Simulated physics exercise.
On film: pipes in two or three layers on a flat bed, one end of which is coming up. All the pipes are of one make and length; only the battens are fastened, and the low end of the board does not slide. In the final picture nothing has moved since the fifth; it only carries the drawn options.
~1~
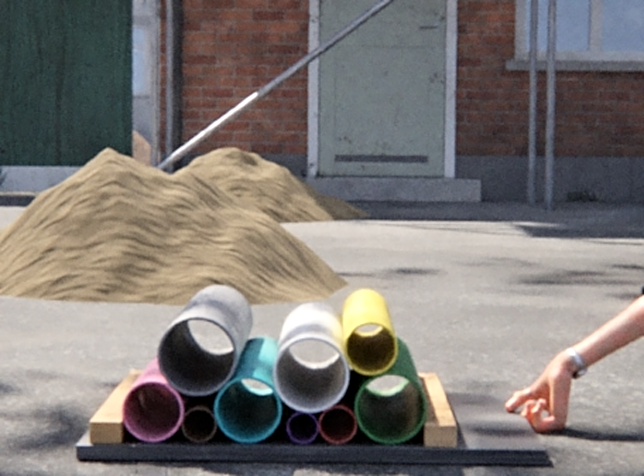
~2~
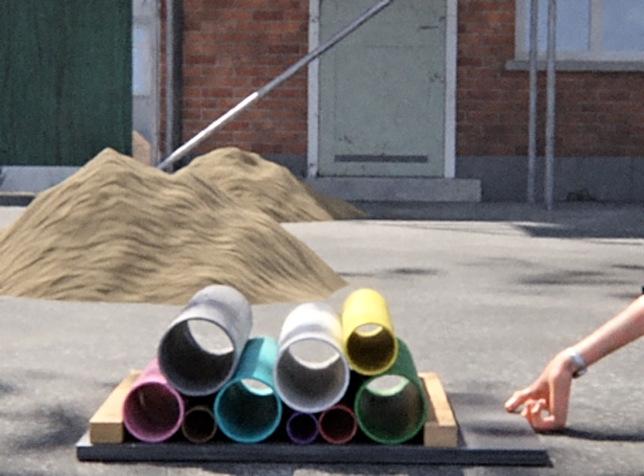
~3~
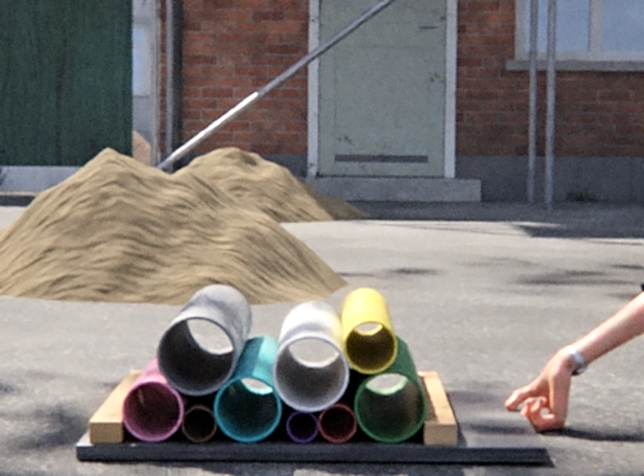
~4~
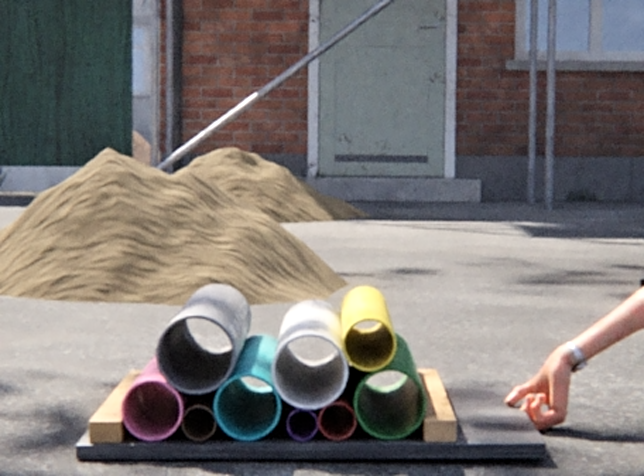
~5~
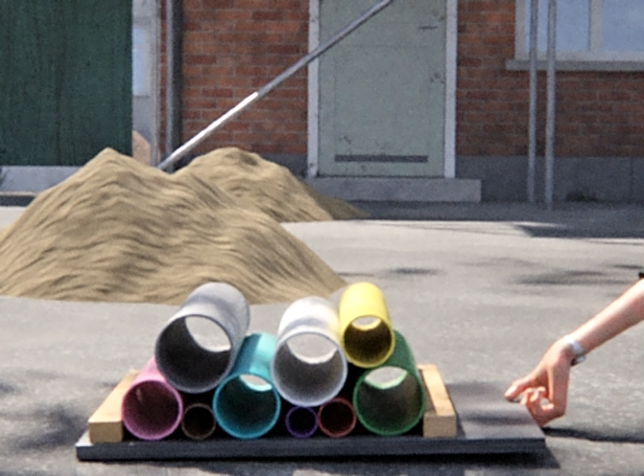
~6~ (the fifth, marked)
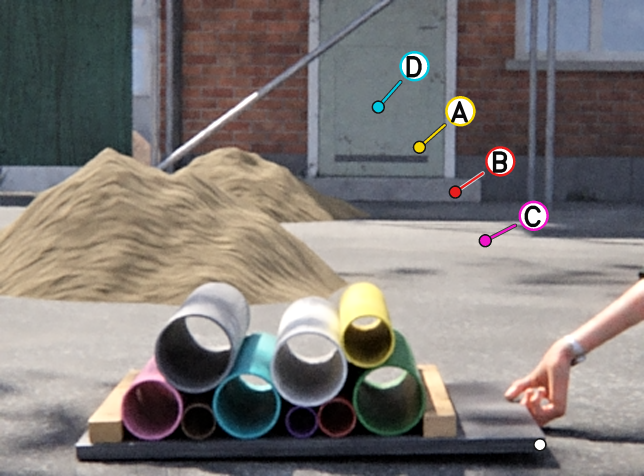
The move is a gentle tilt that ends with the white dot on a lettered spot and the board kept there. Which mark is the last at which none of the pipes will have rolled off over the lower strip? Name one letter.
The answer is mark B.
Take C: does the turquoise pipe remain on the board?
Yes, with C.
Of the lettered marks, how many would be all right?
Two of the four.
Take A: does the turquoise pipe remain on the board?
Yes, with A.
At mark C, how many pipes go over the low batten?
It comes to none.
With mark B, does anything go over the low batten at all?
At B: No.
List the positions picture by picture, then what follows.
Red pipe (338, 425); green pipe (391, 408); white pipe (311, 374), in the first frame.
White pipe (311, 374); grey pipe (197, 356), in the second frame.
Board (313, 412); green pipe (390, 406); yellow pipe (370, 347); turquoise pipe (248, 408), in the third frame.
Board (313, 410); pink pipe (152, 410); turquoise pipe (247, 407); brown pipe (199, 423), in the fourth frame.
Board (313, 407); pink pipe (151, 409); brown pipe (198, 422), in the fifth frame.
On the marked copy, A at (419, 147); B at (455, 192); C at (485, 241); D at (379, 107); the white dot at (540, 445).
Following B. Soon after the start, board at 19°.
Later, board at 35°.
In the end, board at 35°, none over the low batten.
As for the rest, A one over the low batten (grey); C none over the low batten; D one over the low batten (grey).
